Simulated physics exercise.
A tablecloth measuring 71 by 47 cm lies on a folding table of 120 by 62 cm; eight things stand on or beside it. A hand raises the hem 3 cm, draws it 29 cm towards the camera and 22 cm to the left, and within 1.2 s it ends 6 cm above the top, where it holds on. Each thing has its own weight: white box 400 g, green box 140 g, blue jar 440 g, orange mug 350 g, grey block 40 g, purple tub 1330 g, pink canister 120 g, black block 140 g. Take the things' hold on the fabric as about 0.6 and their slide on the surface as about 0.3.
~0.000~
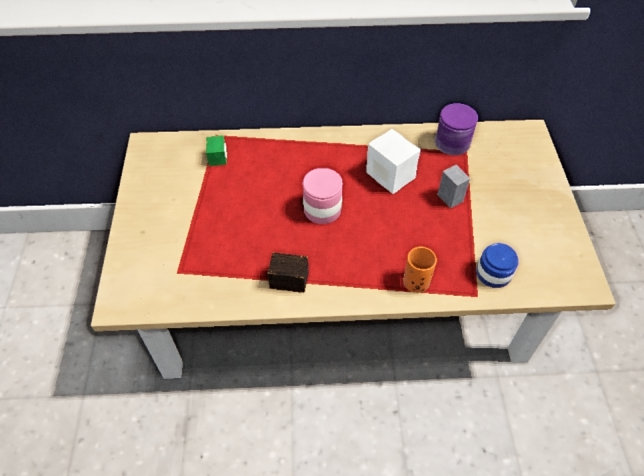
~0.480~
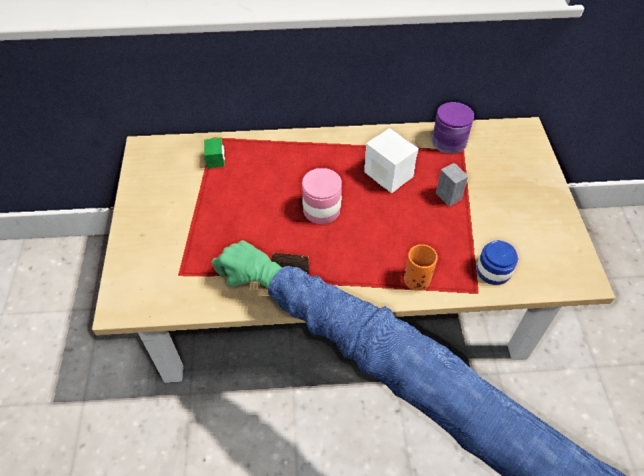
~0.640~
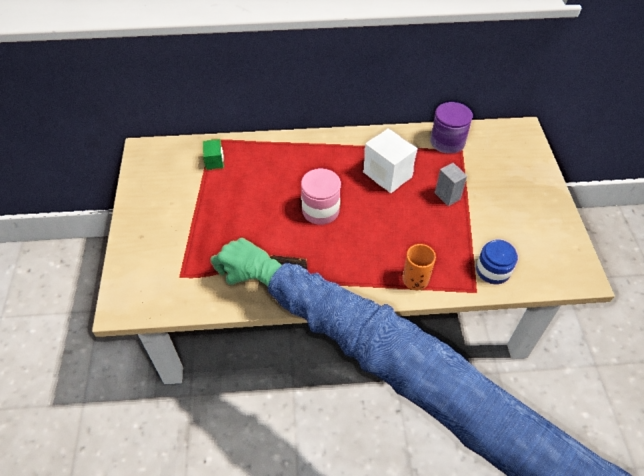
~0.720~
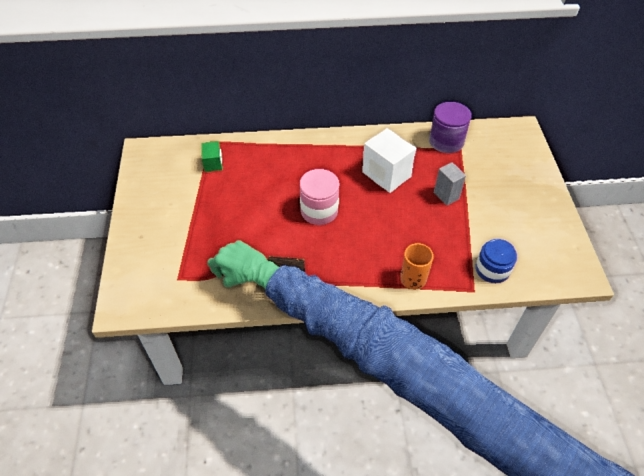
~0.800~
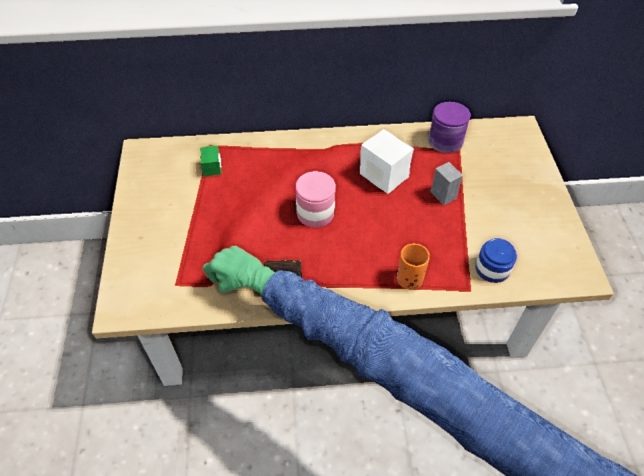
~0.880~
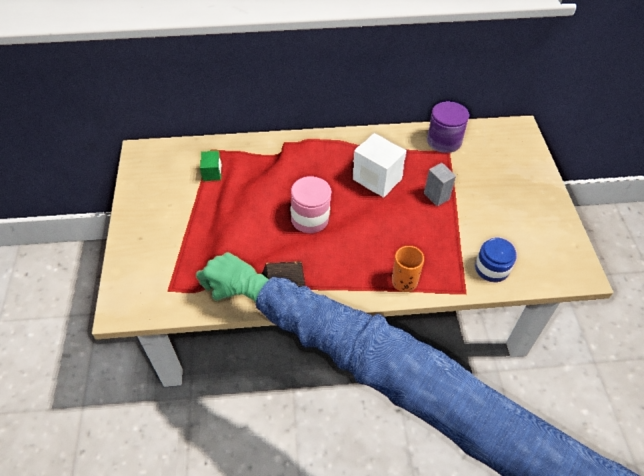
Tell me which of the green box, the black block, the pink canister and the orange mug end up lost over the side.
Outcome: Watch the green box hang in there; watch the black block go overboard; watch the pink canister hang in there; watch the orange mug go overboard.
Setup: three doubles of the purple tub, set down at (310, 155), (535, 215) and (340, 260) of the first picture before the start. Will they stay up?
Taking them one by one: Is left on top, then is left on top, then is lost.
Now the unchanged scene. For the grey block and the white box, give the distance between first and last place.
The grey block ends around 35 cm from its start and the white box around 35 cm.
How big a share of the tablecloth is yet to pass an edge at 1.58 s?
About 70 per cent.
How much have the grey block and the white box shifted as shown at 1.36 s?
The grey block is 20 cm out, the white box 25 cm.
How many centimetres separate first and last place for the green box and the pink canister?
Roughly: Green box 35 cm; pink canister 40 cm.
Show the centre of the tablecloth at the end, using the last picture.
It sits near (222, 298) in pixels.
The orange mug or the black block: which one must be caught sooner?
The black one leads the way.
By 1.1 s, 100 % of the tablecloth is still over the top; pink canister 15 cm off its start, black block 13 cm off its start, green box 12 cm off its start.
By 1.4 s, 85 % of the tablecloth is still over the top; pink canister 26 cm off its start, black block over the edge, green box 22 cm off its start.
By 1.6 s, 70 % of the tablecloth is still over the top; black block over the edge, pink canister 35 cm off its start at (212, 270), green box 30 cm off its start at (170, 236).
By 1.8 s, 65 % of the tablecloth is still over the top; pink canister 38 cm off its start, black block over the edge, orange mug over the edge.
By 3.4 s, 65 % of the tablecloth is still over the top; pink canister 38 cm off its start at (201, 282), black block over the edge, orange mug over the edge, green box 33 cm off its start at (158, 245).
